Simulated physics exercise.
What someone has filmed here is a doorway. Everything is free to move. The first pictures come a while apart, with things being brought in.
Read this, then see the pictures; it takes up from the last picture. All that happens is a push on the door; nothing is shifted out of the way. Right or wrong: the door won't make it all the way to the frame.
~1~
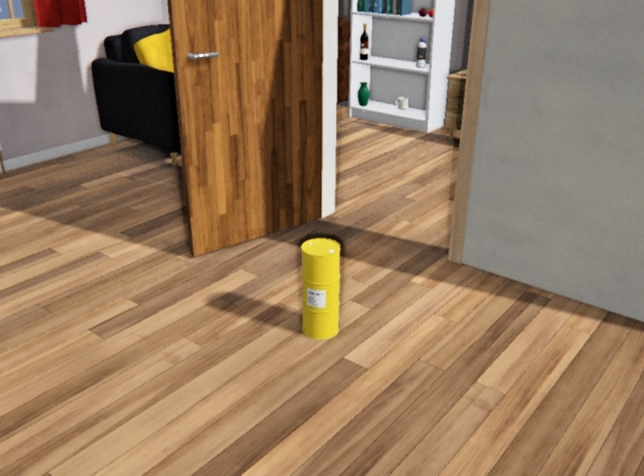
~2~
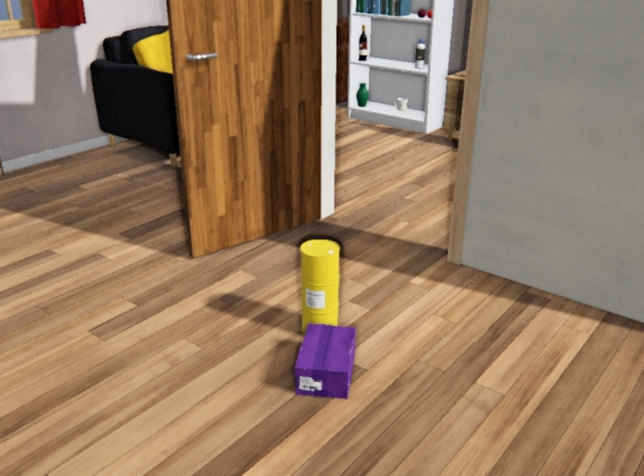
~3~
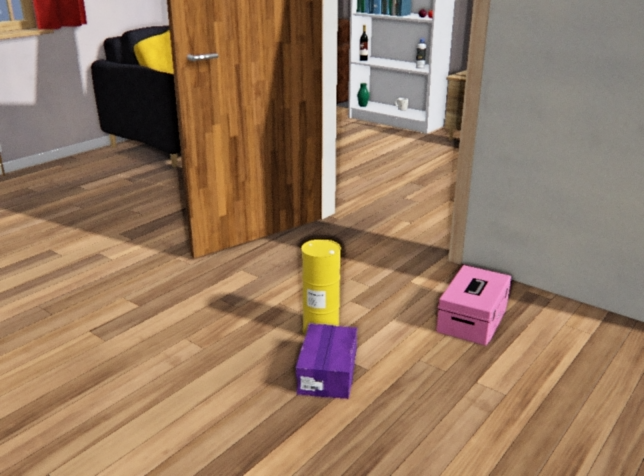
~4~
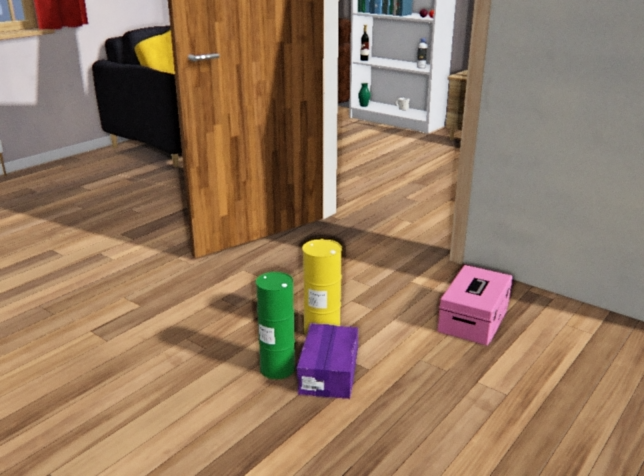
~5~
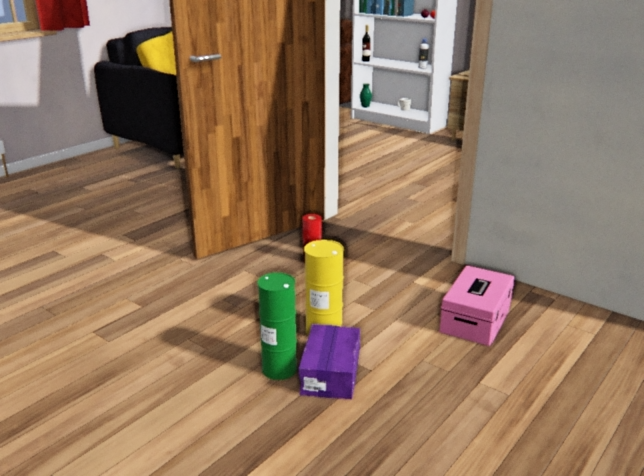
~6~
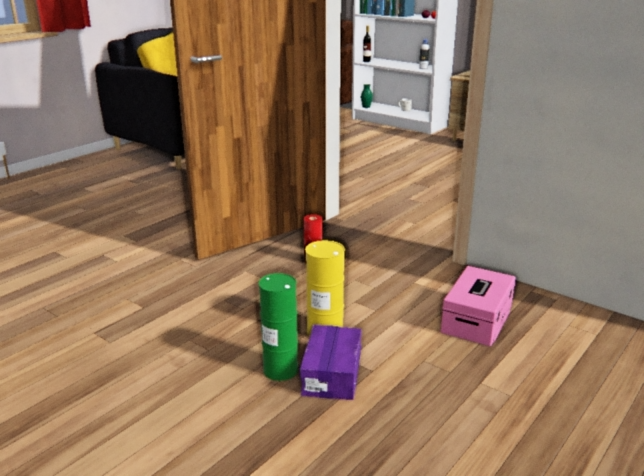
Wrong.
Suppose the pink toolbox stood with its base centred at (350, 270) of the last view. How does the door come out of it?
Well, after that the door gets caught.
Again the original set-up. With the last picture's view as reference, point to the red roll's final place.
It finishes at around (463, 219).
Then, 0.80 s later than the last frame, door 57° open; red roll moved about its own width near (328, 241).
Then, 1.20 s later than the last frame, door 17° open; red roll moved well along near (405, 238).
Then, 1.60 s later than the last frame, door 0° open; red roll tilted by 29° near (460, 217).
When it is over, door 0° open; lying over on the floor, red roll; the other 4 as before. End places, in pixels of the last picture, red roll near (463, 219).
